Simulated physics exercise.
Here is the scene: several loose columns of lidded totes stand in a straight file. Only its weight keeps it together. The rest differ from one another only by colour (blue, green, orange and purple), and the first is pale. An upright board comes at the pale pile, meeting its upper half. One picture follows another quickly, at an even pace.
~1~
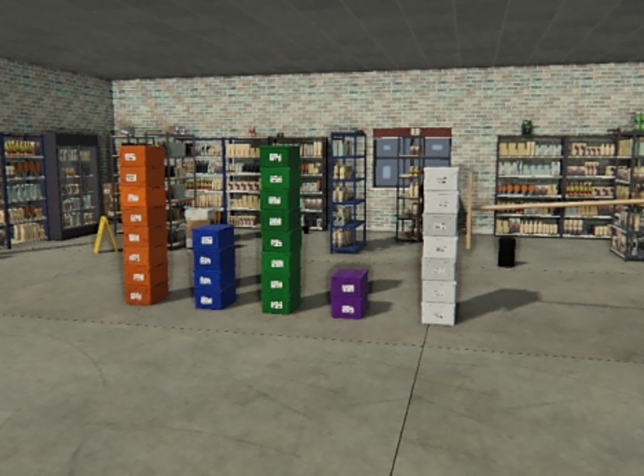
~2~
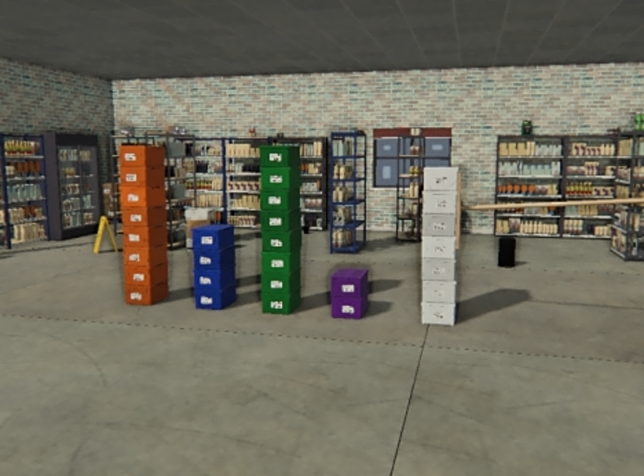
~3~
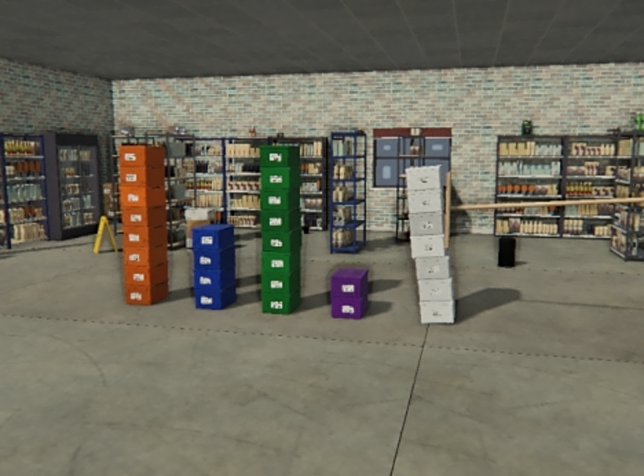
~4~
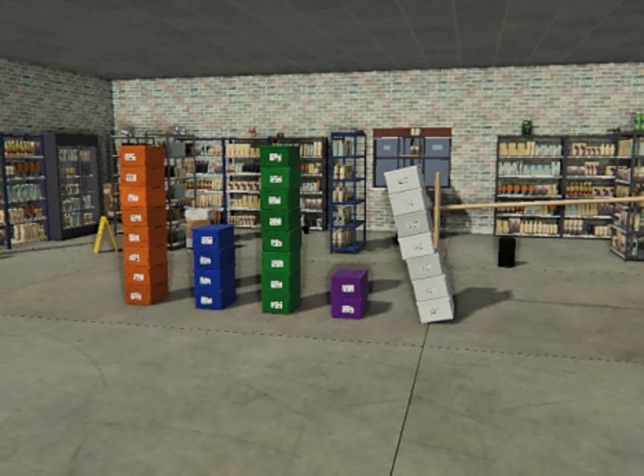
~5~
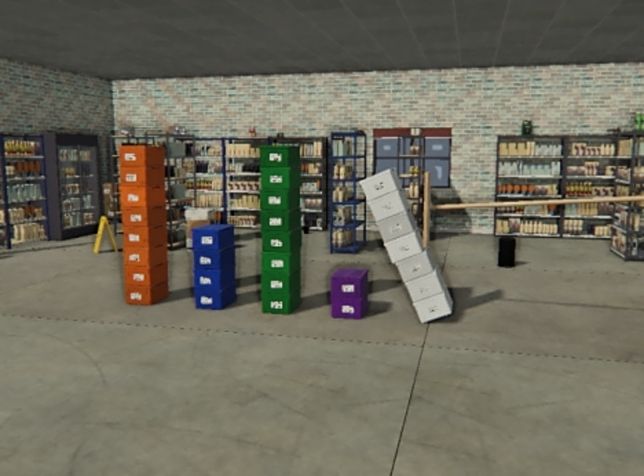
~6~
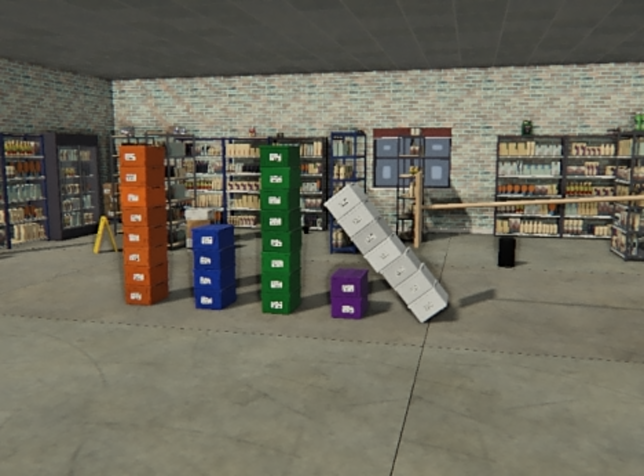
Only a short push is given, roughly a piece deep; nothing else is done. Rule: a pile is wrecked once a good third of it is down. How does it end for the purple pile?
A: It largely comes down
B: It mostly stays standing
Answer: B.
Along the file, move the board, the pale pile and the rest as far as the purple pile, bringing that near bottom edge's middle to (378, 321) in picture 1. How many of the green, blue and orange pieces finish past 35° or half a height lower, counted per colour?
By my count it's green 0, blue 0, orange 0.
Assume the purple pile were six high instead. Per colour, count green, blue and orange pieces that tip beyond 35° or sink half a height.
When it all settles, green has 8 down, blue has 4, and orange has 7.
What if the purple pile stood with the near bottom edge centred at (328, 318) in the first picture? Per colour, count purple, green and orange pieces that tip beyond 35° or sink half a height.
The count comes out as purple 0, green 0 and orange 0.
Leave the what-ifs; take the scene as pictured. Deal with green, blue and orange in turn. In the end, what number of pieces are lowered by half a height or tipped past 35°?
Tally: Green = 0, blue = 0, orange = 0.
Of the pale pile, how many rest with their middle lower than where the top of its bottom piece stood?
Tally at the end: 3.
Soon, 7 of the pale pile down; none of the 2 purple totes down (0 of 22 in all colours); top purple tote unmoved.
A while on, 7 of the pale pile down; none of the 2 purple totes down (0 of 22 in all colours); top purple tote displaced a little; top green tote displaced a little.
Finally, 7 of the pale pile down; none of the 2 purple totes down (0 of 22 in all colours); top purple tote displaced a little; top green tote displaced a little. Seen by the last camera, middles, top purple tote near (345, 283), top green tote near (278, 156).
